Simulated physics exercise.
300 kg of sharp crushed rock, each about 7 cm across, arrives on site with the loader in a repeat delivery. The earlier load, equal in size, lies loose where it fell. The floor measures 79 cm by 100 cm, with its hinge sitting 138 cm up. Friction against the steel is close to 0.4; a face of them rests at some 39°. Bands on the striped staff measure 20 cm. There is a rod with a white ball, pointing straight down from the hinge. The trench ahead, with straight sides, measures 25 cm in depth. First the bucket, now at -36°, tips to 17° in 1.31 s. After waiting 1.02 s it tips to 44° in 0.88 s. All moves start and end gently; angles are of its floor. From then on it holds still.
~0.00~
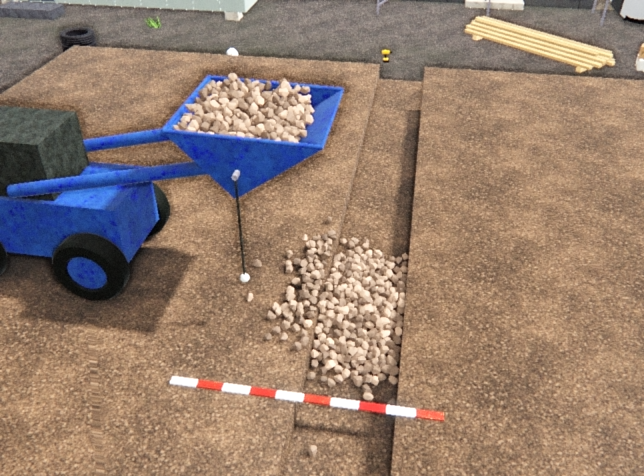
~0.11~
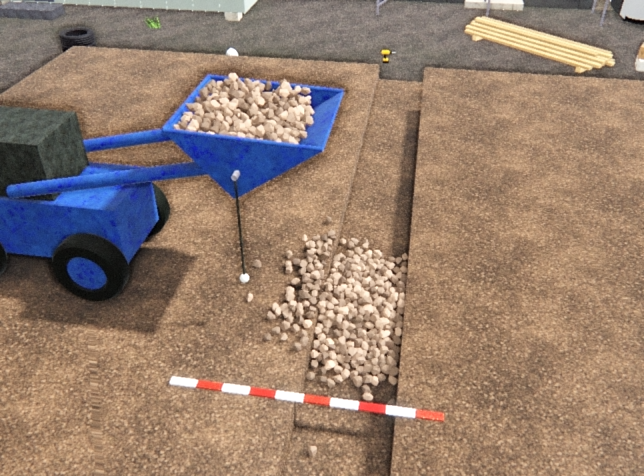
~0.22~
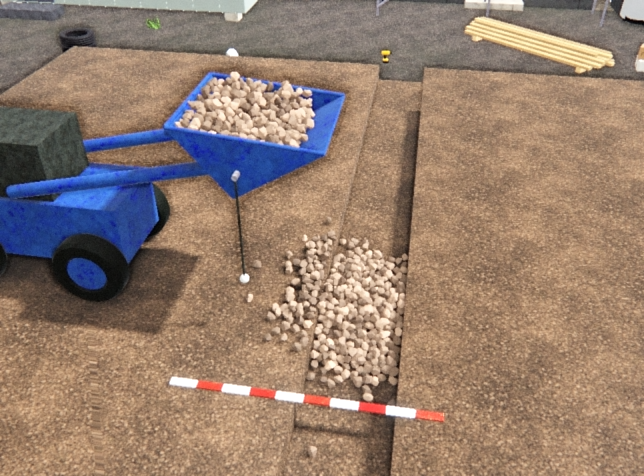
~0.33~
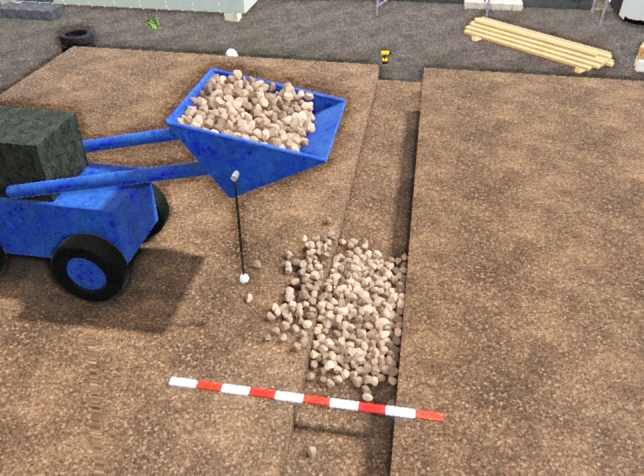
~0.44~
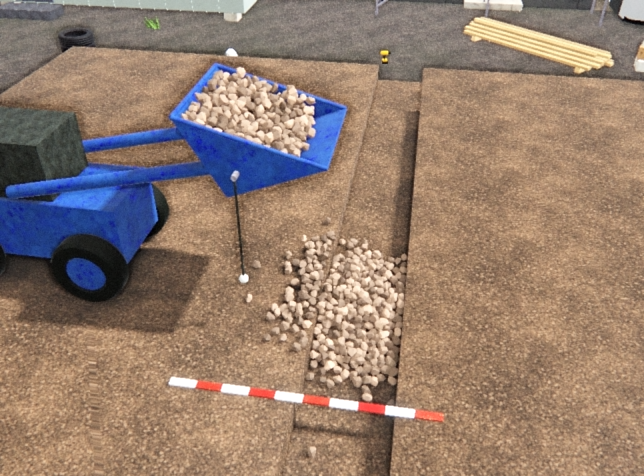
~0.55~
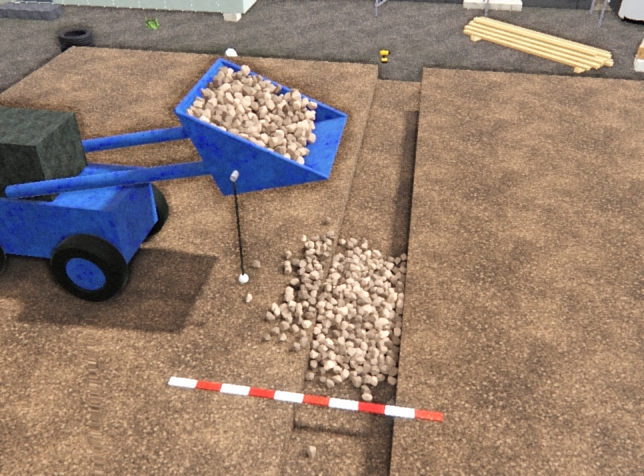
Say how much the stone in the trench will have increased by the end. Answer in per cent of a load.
It will have increased by about 95 per cent of a load.
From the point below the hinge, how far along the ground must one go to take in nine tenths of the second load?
Distance ahead of it: About 120 cm.
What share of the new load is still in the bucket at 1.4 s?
Some 95 %, roughly, is held.
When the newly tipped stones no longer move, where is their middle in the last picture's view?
They settle centred around (358, 291).
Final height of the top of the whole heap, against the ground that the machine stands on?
About 24 cm up from the ground the machine stands on.
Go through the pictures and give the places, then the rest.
The first picture shows lip at (322, 148), floor tilted -36°, highest stones at (242, 88). The earlier load is highest near (314, 269), 9 cm above ground level, 13 % short of the trench, 87 % in the trench.
The second picture shows lip at (322, 150), floor tilted -35°, highest stones at (235, 89); the stones move at 0.1 m/s on average.
In the third picture, the bucket is at -32°, its lip at (324, 154); the top of the load is at (226, 88); the stones move at 0.1 m/s on average.
The fourth picture shows lip at (326, 161), floor tilted -28°, highest stones at (224, 85); the stones move at 0.2 m/s on average.
The fifth picture shows lip at (327, 169), floor tilted -22°, highest stones at (224, 82); the stones move at 0.2 m/s on average.
The sixth picture shows lip at (328, 178), floor tilted -16°, highest stones at (225, 79); the stones move at 0.2 m/s on average.
After 1.0 s the floor is at 9°; in per cent of one load, 100 in the bucket, 13 short of the trench, 87 in the trench; the foremost stones are at (400, 309).
After 1.4 s the floor is at 17°; in per cent of one load, 96 in the bucket, 13 short of the trench, 91 in the trench; the foremost stones are at (400, 301).
After 3.7 s the floor is at 44°; in per cent of one load, 0 in the bucket, 16 short of the trench, 183 in the trench, 0 past the trench; the foremost stones are at (415, 305).
After 6.2 s the floor is at 44°; in per cent of one load, 0 in the bucket, 17 short of the trench, 182 in the trench, 2 past the trench; the foremost stones are at (426, 299). Net gain in the trench, 95.
